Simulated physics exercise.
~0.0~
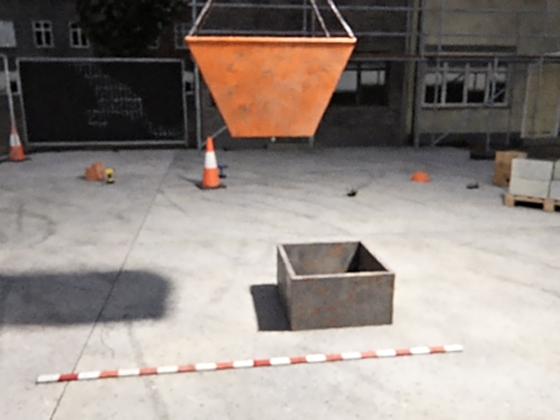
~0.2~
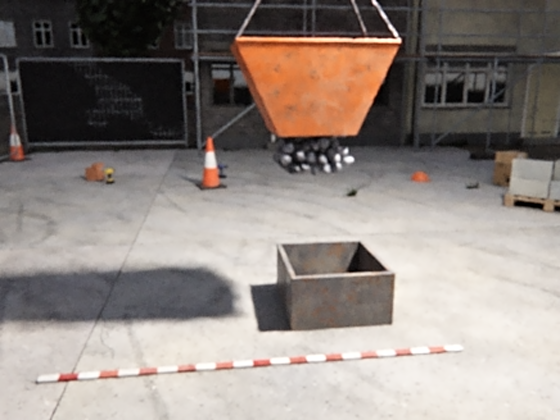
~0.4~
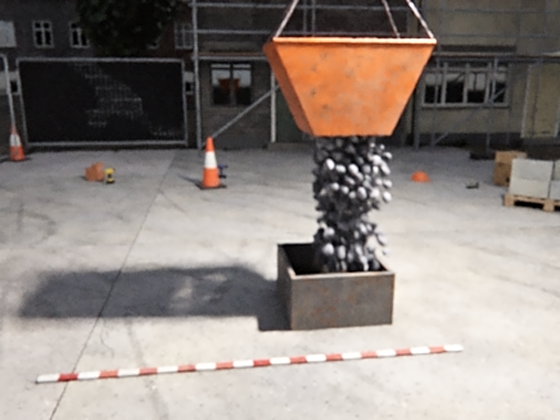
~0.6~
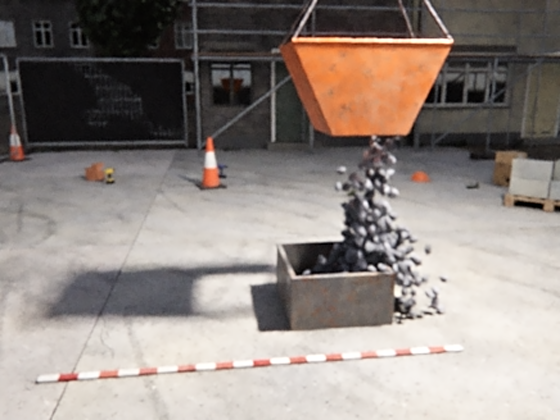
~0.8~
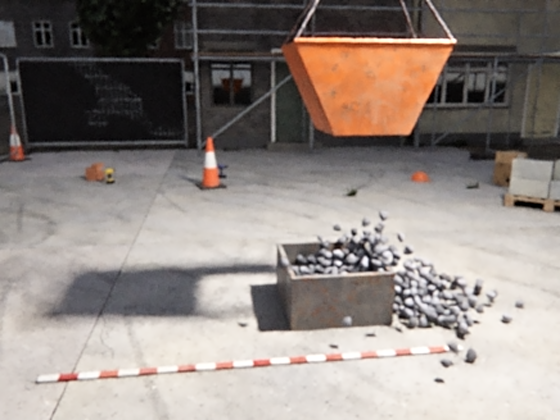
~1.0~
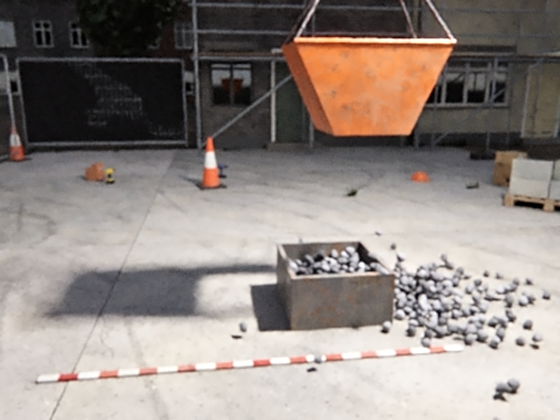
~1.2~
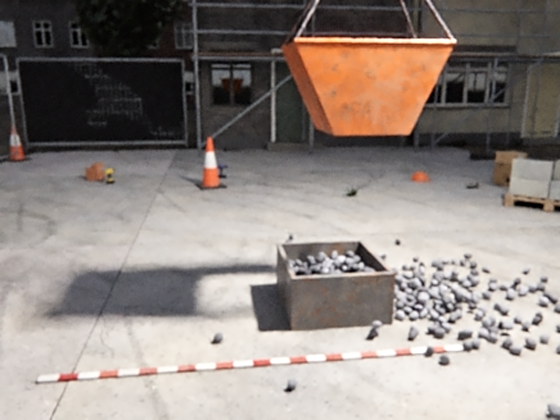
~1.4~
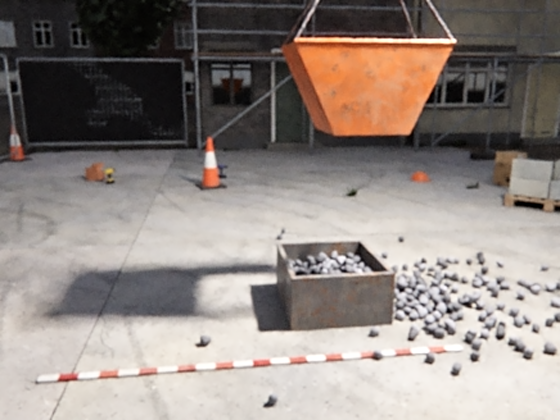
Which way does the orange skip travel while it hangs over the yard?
The skip moves to the right, passing over the bin before it comes to a stop.
